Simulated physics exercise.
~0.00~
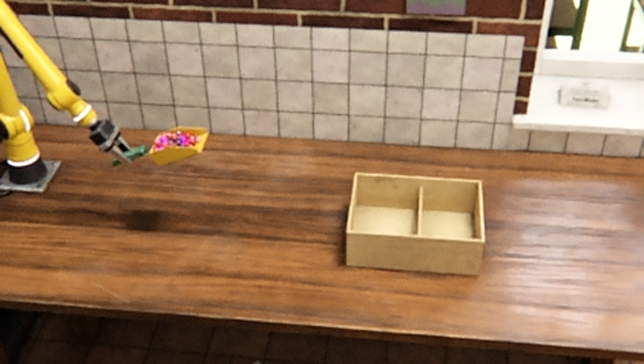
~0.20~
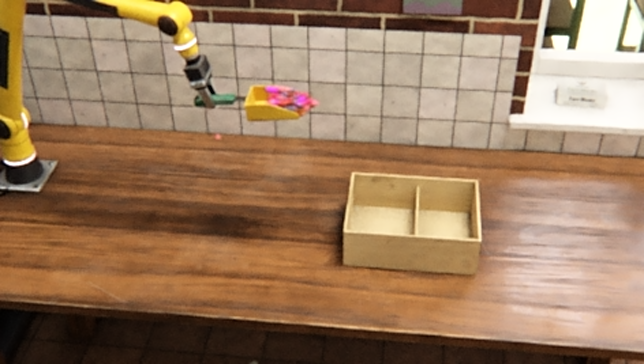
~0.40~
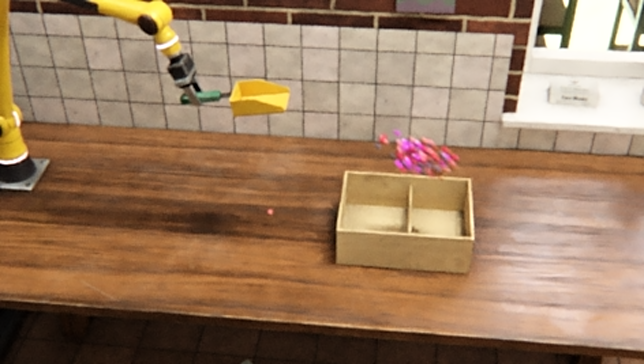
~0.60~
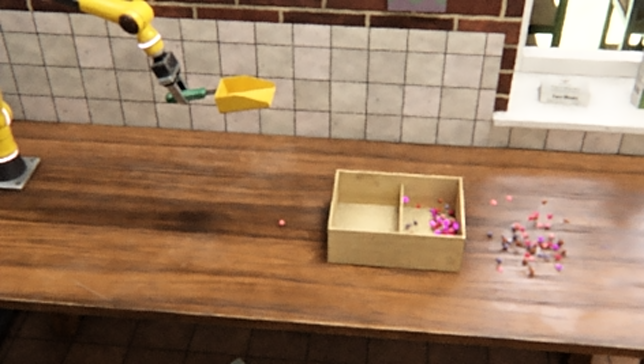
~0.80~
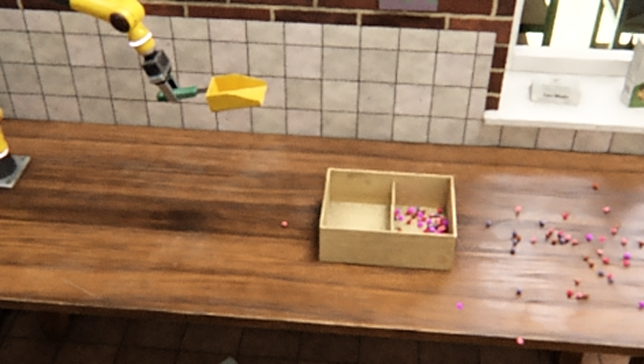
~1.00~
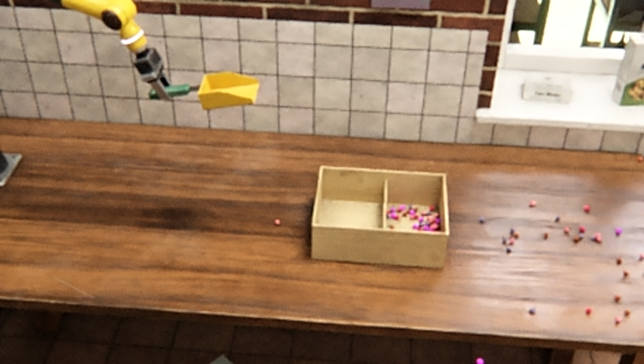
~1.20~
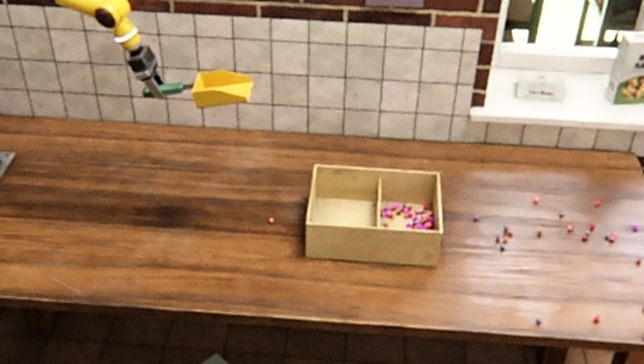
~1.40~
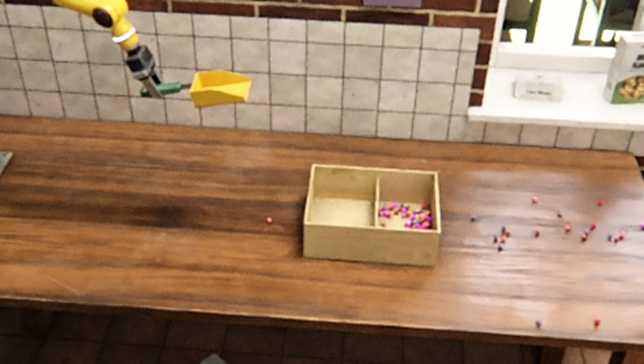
Yellow robot arm flinging pink and red sweets from a scoop, some landing in a box's right compartment, many scattering beyond.
